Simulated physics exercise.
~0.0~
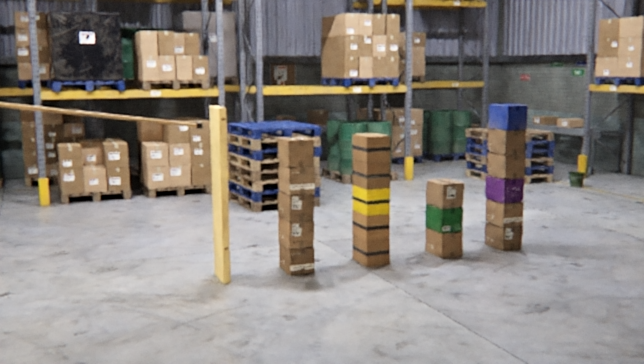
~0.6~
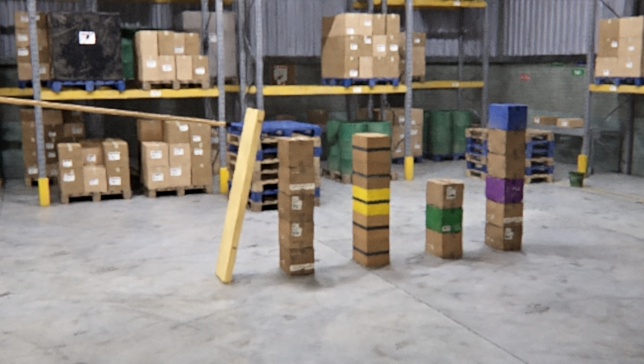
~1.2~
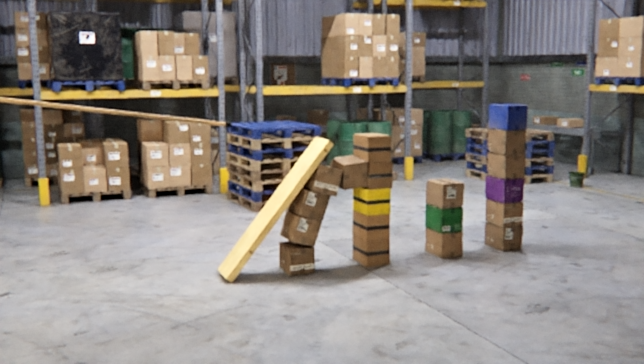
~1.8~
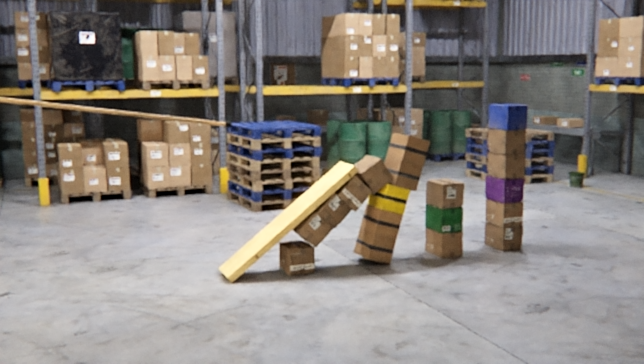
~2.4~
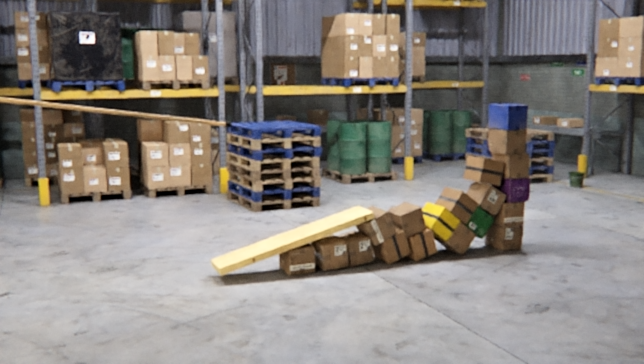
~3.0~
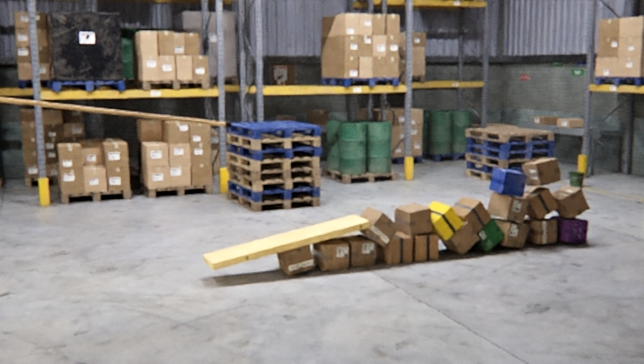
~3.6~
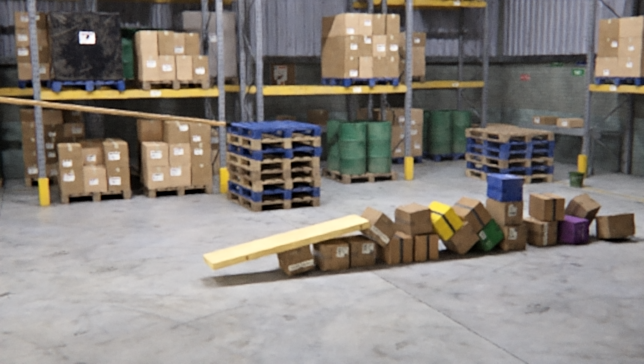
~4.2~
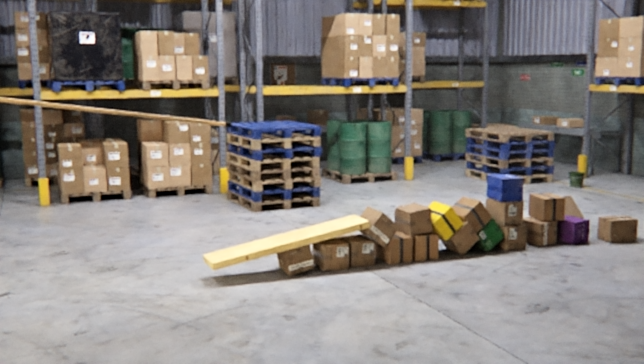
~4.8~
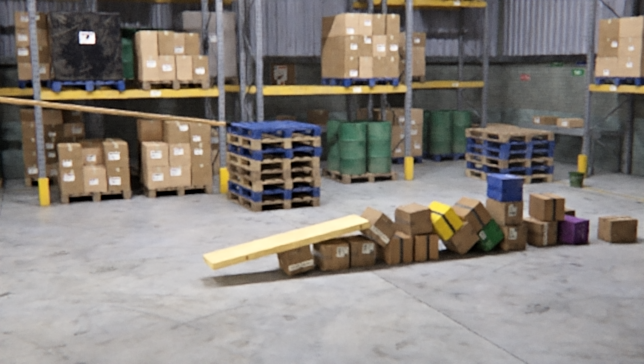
The clip opens on a warehouse floor where a tall yellow board stands at the left of four columns of stacked cartons, some marked with yellow, green, purple and blue. The board tips to the right and leans into the first column, which buckles and spills against the yellow-banded one. That column topples in turn, knocking over the short stack with the green carton and striking the last column. The tall stack collapses, dropping its blue top carton and tumbling the purple one to the right. The board rests slanted on a jumbled row of cartons, with the blue one perched on top and the purple one lying on the floor.
